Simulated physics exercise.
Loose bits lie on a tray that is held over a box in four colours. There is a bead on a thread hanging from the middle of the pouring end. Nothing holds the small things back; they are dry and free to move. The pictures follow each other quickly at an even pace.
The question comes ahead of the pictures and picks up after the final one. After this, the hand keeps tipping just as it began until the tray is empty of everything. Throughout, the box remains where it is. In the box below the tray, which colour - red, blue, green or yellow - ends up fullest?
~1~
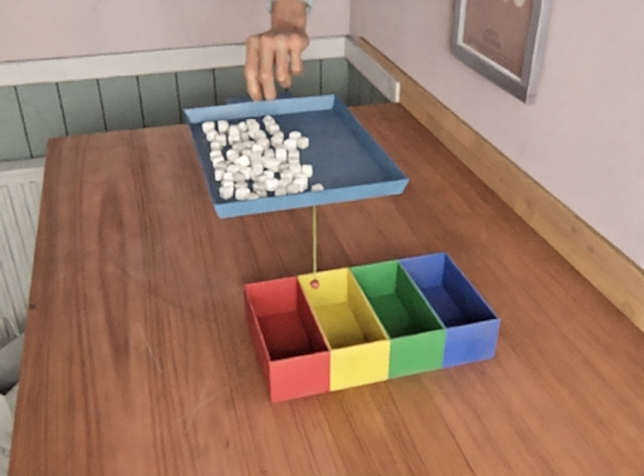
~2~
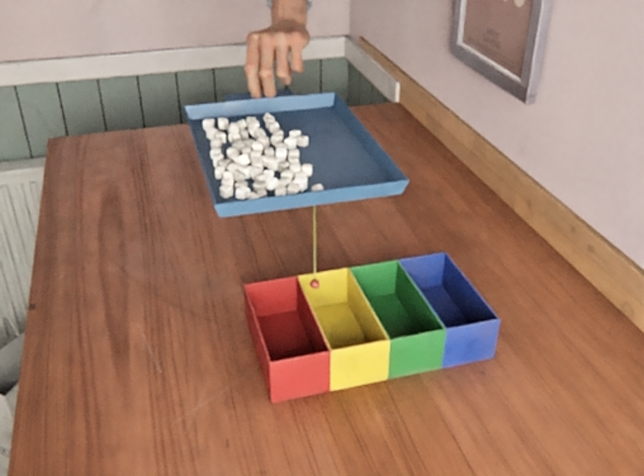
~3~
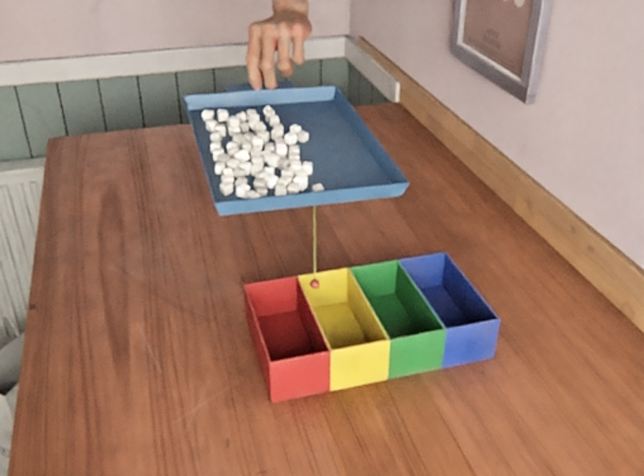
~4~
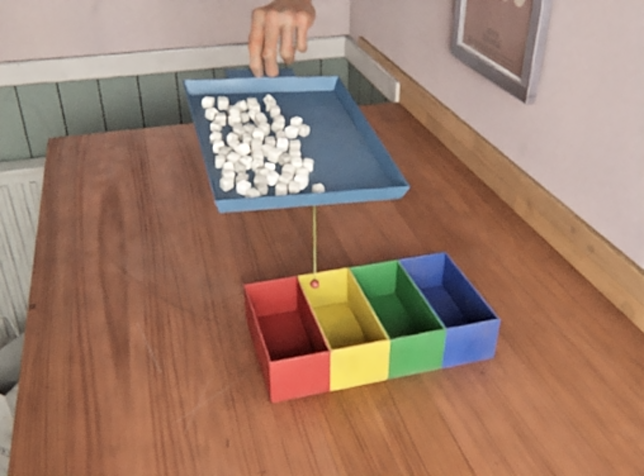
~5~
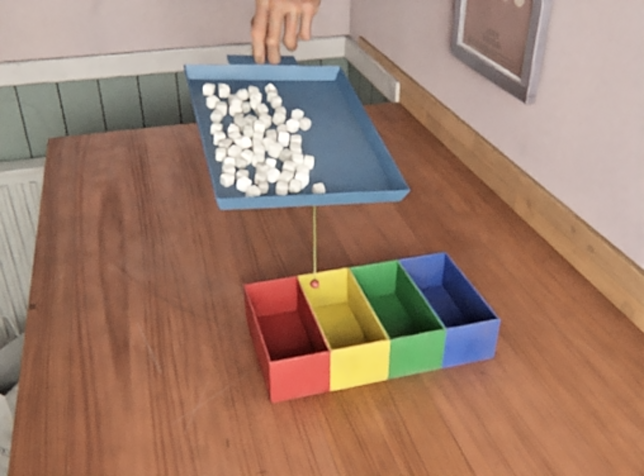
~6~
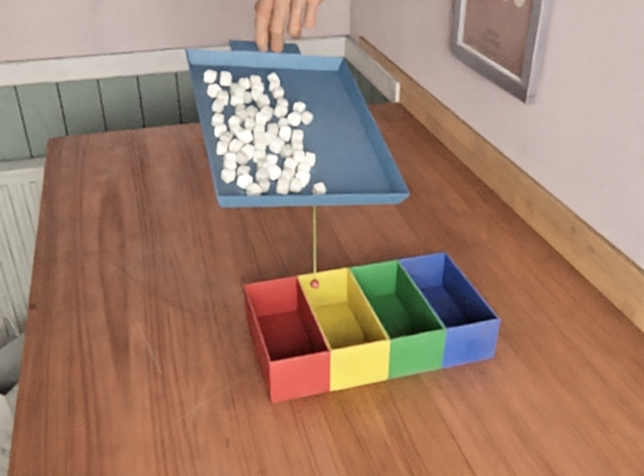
The fullest is green.
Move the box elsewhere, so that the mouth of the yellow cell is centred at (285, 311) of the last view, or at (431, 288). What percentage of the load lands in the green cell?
You'd get 30 in a hundred first and 0 in a hundred after that.
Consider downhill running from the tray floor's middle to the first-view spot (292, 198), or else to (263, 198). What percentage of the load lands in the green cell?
Lab note: Try one about 0 %, try two about 0 %.
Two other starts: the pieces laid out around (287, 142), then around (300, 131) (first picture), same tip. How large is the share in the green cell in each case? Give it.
Close to 50 and close to 70 per cent.
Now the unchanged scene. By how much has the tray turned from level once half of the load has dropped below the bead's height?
105° or so.
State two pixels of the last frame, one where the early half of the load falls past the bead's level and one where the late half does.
(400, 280), then (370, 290).
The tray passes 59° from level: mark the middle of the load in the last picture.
I'd put it at about (342, 172).
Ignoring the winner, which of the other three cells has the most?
Second best is the cell in yellow.
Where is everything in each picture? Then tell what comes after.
The first frame shows corners of the pouring end at (219, 202) and (402, 178), level; middle of the load at (256, 158), sugar cubes; bead on its thread at (315, 284); red cell at (301, 373); yellow cell at (360, 361); green cell at (416, 350); blue cell at (471, 340).
The second frame shows corners of the pouring end at (219, 201) and (402, 178), level; middle of the load at (256, 157).
The third frame shows corners of the pouring end at (220, 200) and (403, 181), tipped barely, lowest at the right corner; middle of the load at (256, 152).
The fourth frame shows corners of the pouring end at (220, 197) and (403, 184), tipped a little, lowest at the right corner; middle of the load at (256, 145).
The fifth frame shows corners of the pouring end at (221, 195) and (404, 187), tipped a little, lowest at the right corner; middle of the load at (257, 138).
The sixth frame shows corners of the pouring end at (223, 193) and (404, 191), tipped clearly, lowest at the right corner; middle of the load at (259, 132); red cell at (301, 373); yellow cell at (360, 361); green cell at (416, 350); blue cell at (471, 340).
Soon after the last picture, tray tipped steeply; nearly all on the tray; a stray few falling or outside the box.
A little later, tray tipped right over; most on the tray; a small part in the blue cell; a small part in the green cell; a small part falling or outside the box.
Later still, tray tipped past a quarter turn; about two thirds in the green cell; about a quarter in the yellow cell; a small part in the blue cell; a stray few in the red cell; a stray few falling or outside the box.
At rest, tray tipped past a quarter turn; about two thirds in the green cell; about a quarter in the yellow cell; a small part in the blue cell; a stray few in the red cell; a stray few outside the box.
